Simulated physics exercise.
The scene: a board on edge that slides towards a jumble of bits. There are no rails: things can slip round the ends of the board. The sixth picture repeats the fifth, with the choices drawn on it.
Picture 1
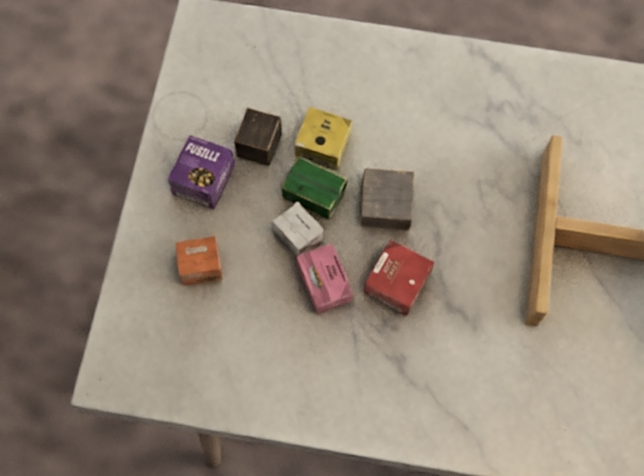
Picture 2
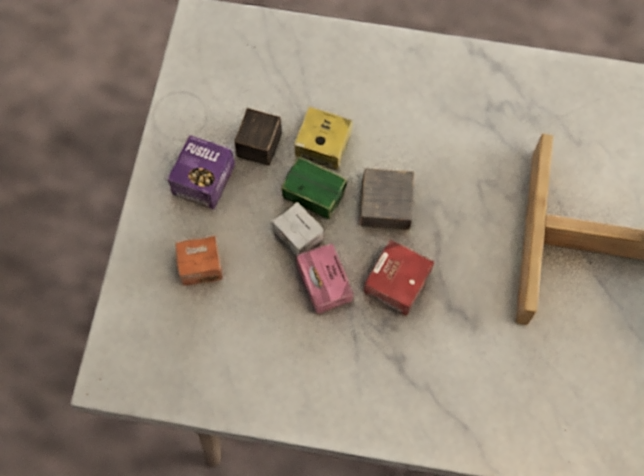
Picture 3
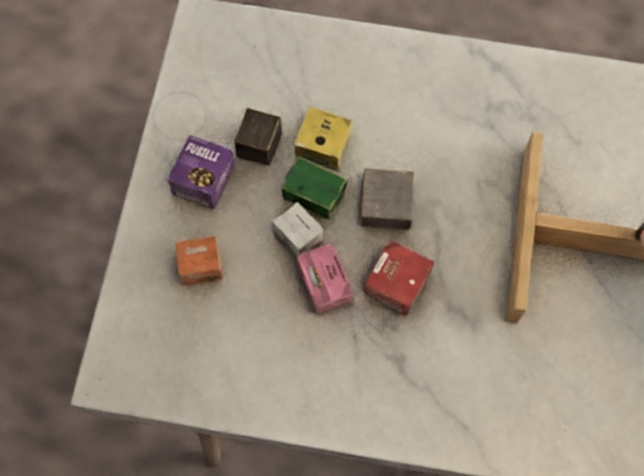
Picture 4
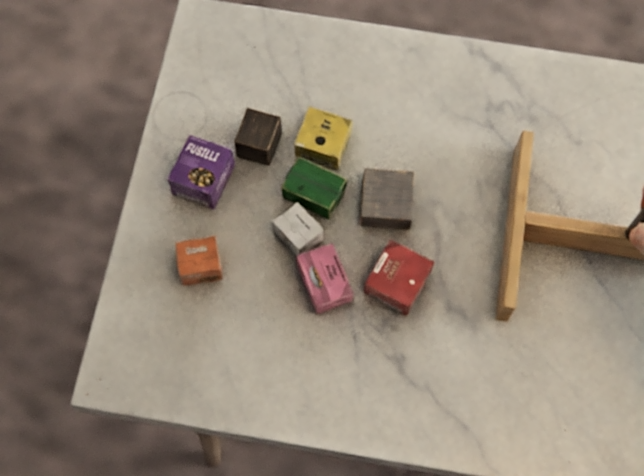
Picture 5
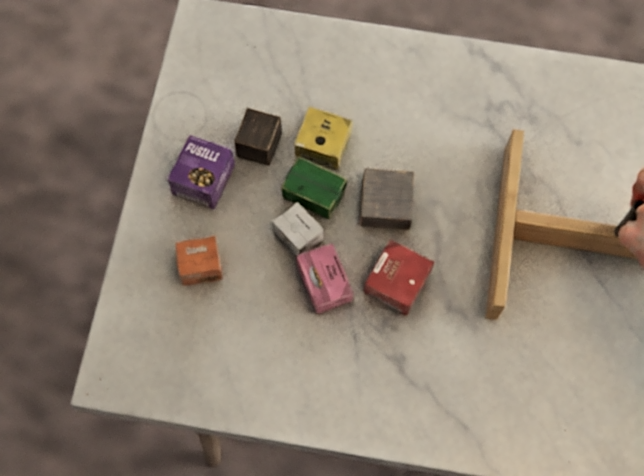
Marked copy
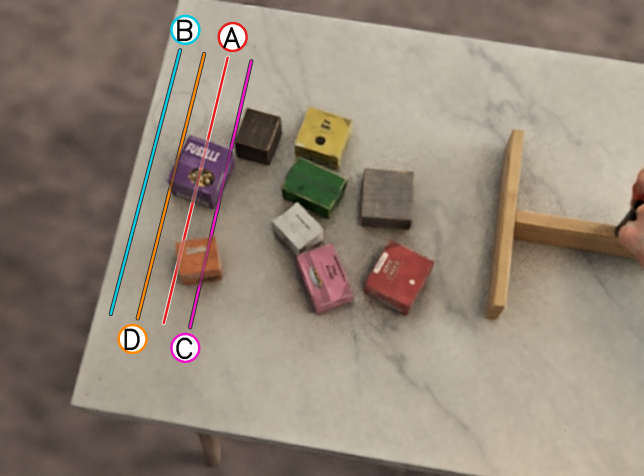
A pale marble-topped table stands over a blurred brownish floor, seen from above at a slight tilt. Small boxes sit scattered on its left half: purple, dark brown and yellow towards the back, green, grey and white in the middle, orange, pink and red nearer the front. From the right, a T-shaped wooden board slides slowly left, a hand coming into view gripping its handle, while the boxes stay still.
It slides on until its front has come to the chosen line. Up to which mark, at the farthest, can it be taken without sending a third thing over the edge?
Line C.
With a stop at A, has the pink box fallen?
By then, yes.
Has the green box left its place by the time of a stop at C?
Yes.
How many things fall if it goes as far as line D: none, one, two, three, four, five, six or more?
By then, six or more.
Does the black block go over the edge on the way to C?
No.
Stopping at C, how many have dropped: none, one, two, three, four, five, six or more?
Two.
On the marked copy, A at (198, 183); B at (147, 175); C at (222, 187); D at (173, 179).
Taking C. A third of the way, board (406, 198); pink box (310, 279); red packet (357, 281).
Two thirds of the way, board (303, 182); purple packet (171, 168); orange packet (168, 256).
When it is over, board (224, 169); purple packet over the edge; orange packet over the edge; two fallen.
As for the rest, A drops five; B drops nine; D drops six.
